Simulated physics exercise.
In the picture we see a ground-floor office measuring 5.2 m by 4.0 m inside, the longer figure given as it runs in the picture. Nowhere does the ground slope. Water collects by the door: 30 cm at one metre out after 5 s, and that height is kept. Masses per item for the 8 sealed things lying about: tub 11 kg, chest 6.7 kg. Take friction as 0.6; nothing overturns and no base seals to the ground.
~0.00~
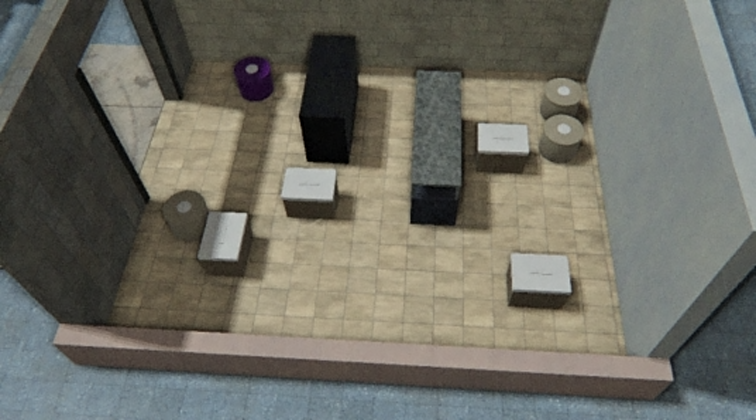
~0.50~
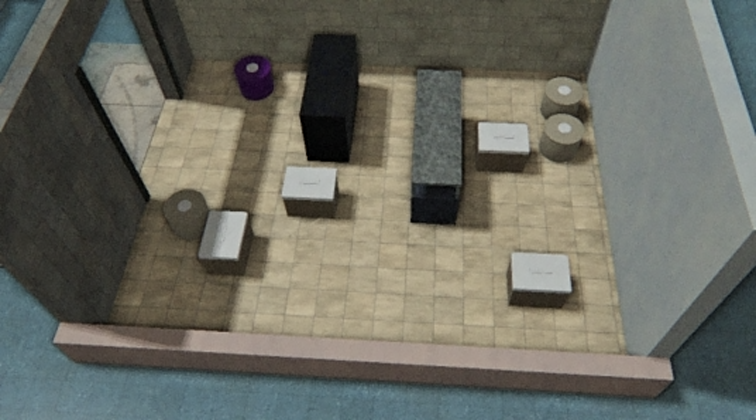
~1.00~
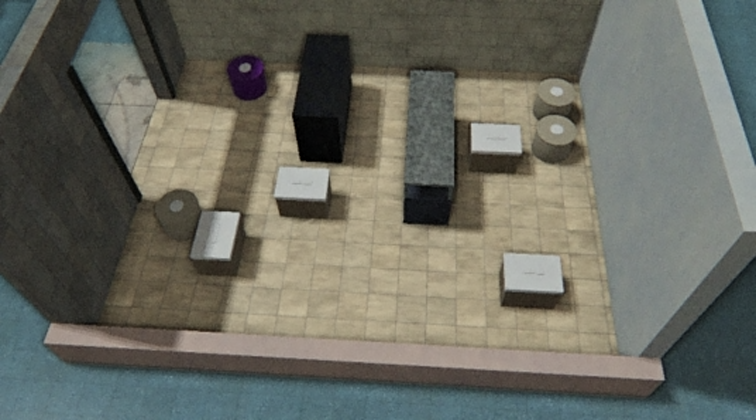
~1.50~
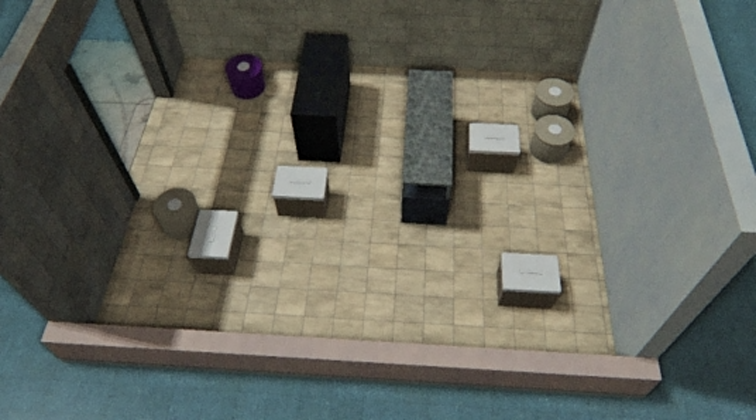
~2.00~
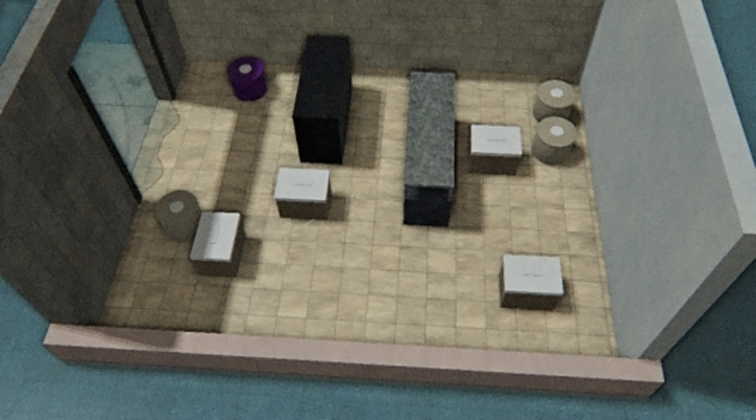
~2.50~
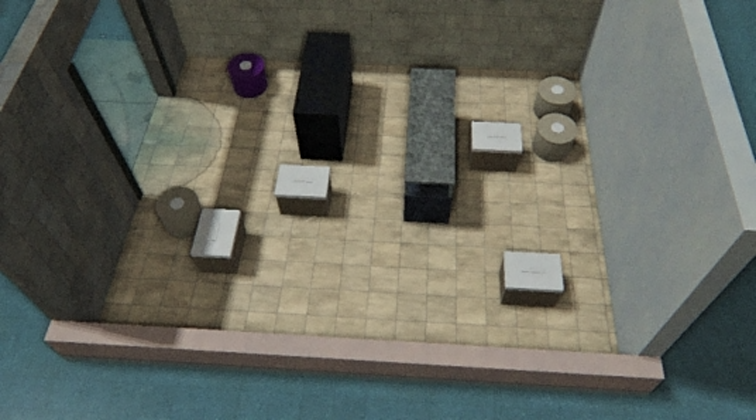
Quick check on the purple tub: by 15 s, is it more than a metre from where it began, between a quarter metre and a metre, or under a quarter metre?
Between a quarter metre and a metre.
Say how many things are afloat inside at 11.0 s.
At that time the total is 7.
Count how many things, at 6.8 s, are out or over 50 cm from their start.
It comes to 1.
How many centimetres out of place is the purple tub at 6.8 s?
By then it has shifted roughly 40 cm.
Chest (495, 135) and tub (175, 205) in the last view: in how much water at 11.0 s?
First roughly 13 cm, second roughly 6 cm.
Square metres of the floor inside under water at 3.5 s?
Wet area: Approx. 3.0 m2.
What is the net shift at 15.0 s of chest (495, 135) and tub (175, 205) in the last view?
In turn: 60 cm, 60 cm.
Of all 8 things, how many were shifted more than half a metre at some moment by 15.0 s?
That makes 8.
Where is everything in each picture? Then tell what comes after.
The purple tub at (252, 69), on the bottom; 0.0 m2 under water; 0 of 8 have shifted, in the first picture.
The purple tub at (252, 68) rests on the ground; water covers 0.0 m2; 0 of 8 have shifted, in the second picture.
The purple tub at (245, 68), on the bottom; water covers 0.0 m2; 0 of 8 have shifted, in the third picture.
The purple tub at (244, 67), on the bottom; 0.0 m2 under water; 0 of 8 have shifted, in the fourth picture.
The purple tub at (245, 69) rests on the ground; water covers 0.1 m2; 0 of 8 have shifted, in the fifth picture.
The purple tub at (246, 66) rests on the ground; 0.8 m2 under water; 0 of 8 have shifted, in the sixth picture.
After 3.5 s the purple tub is near (246, 66), 0.0 m from its start, aground; 0 afloat.
After 6.8 s the purple tub is near (221, 50), 0.4 m from its start, afloat; 2 afloat.
After 11.0 s the purple tub is near (215, 61), 0.4 m from its start, afloat; 7 afloat.
After 15.0 s the purple tub is near (185, 54), 0.7 m from its start, afloat; 8 afloat.
